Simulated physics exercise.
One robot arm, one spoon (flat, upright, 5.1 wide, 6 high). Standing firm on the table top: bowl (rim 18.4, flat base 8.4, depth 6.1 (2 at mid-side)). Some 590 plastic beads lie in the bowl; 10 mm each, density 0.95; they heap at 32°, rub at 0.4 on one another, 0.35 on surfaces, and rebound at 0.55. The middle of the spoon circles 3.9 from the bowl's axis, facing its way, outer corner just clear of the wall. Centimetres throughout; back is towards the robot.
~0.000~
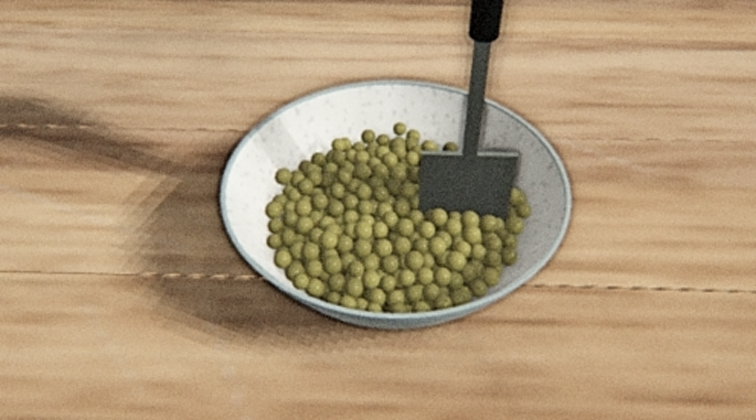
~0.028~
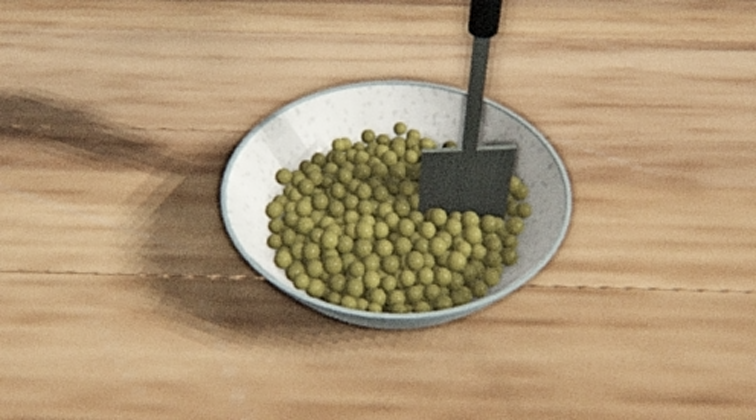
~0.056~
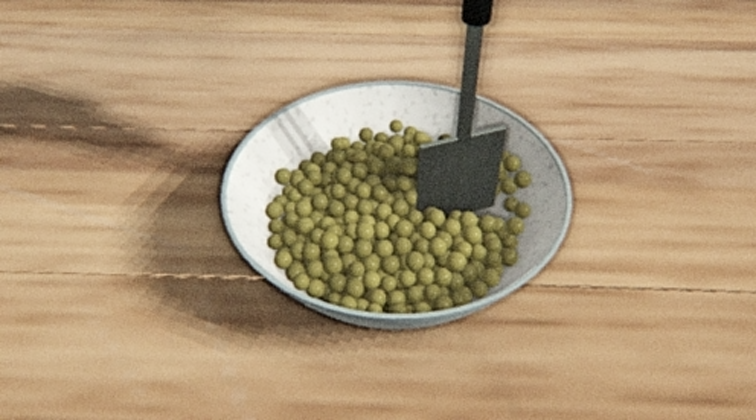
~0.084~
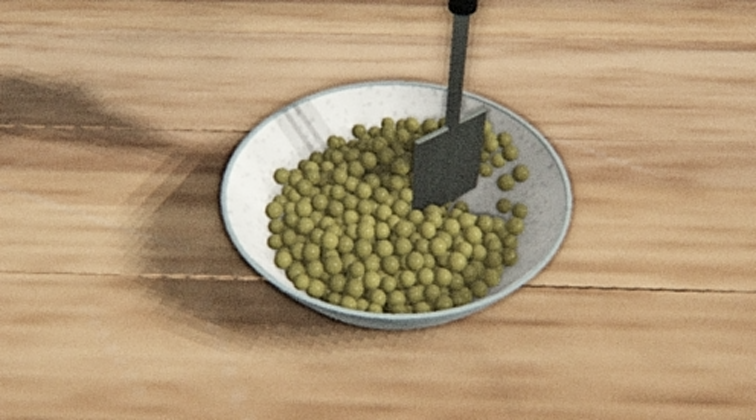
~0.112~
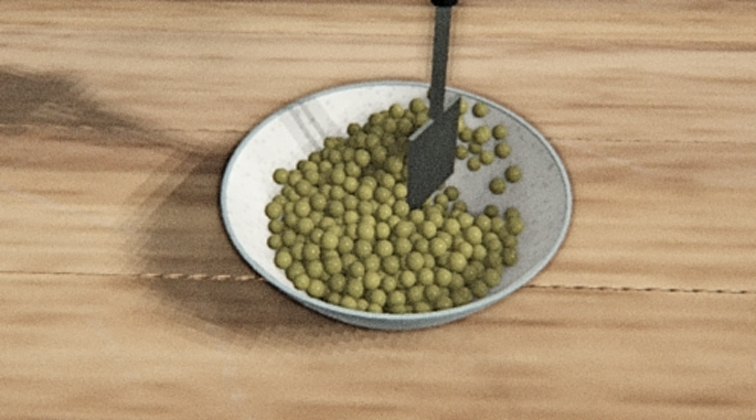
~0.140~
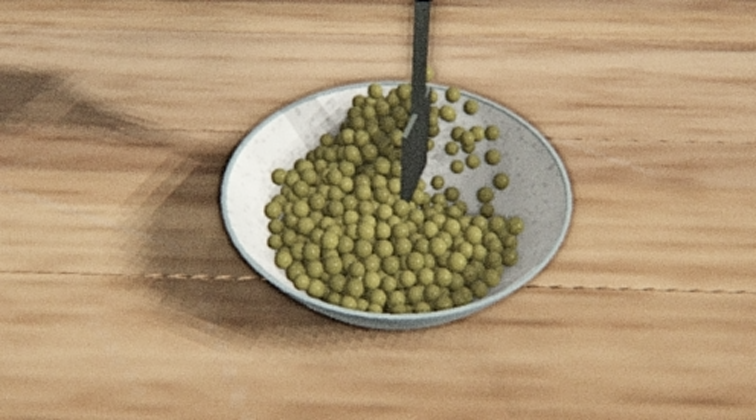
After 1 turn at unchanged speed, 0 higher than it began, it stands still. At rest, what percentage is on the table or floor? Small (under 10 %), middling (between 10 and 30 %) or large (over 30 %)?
A middling share, between 10 and 30 %, ends on the table or floor.
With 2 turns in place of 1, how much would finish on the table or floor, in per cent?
In that case some 35 per cent.
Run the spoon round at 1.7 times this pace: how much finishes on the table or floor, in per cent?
About 40 per cent.
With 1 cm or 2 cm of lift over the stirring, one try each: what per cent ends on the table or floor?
Some 20 and 15 per cent.
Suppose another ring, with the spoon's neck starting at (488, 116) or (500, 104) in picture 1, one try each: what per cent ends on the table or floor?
About 20 and 15 per cent.
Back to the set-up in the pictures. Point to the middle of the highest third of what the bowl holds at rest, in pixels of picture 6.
Around (448, 170).
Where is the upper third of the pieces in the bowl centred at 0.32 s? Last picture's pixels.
Near (296, 220).
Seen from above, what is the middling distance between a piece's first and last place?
About 7 cm.
After 0.32 s, 183° round, highest piece 9 above the table; 560 in the bowl, 10 on the table or floor, 21 in flight or on the tool.
After 0.50 s, 293° round, highest piece 9 above the table; 504 in the bowl, 63 on the table or floor, 24 in flight or on the tool.
After 0.79 s, 0° round, highest piece 7 above the table; 468 in the bowl, 123 on the table or floor.
After 1.49 s, 0° round, highest piece 7 above the table; 468 in the bowl, 123 on the table or floor.
In the end, 468 in the bowl, 123 on the table or floor. That is 21 % on the table or floor.
